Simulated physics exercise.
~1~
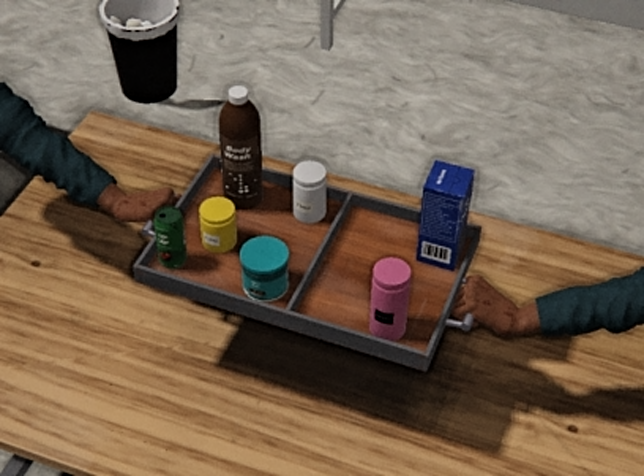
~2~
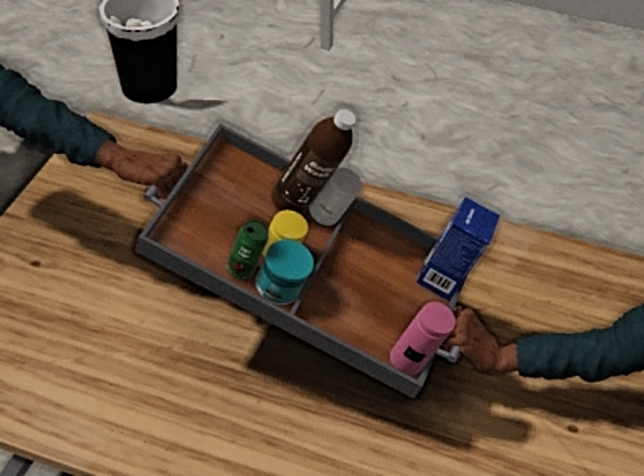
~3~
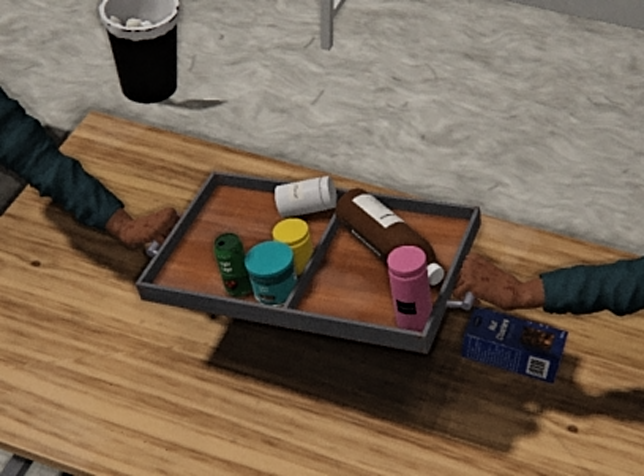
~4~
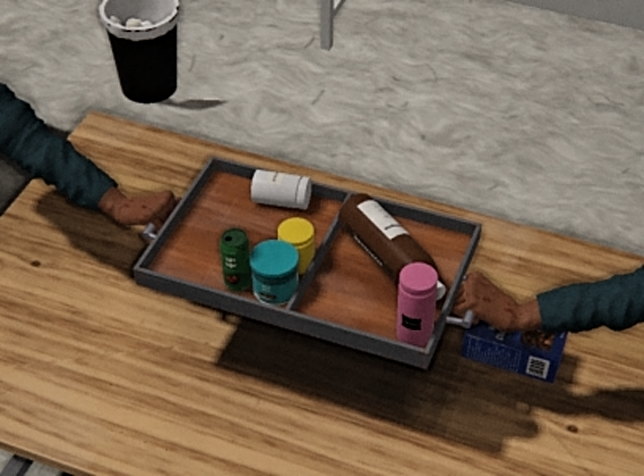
The video shows two hands tilting a divided tray of containers down to the right, then leveling it, as the blue carton falls off the right side and the brown bottle and white jar topple. The green can, yellow jar, turquoise tin and pink jar end upright on the tray.
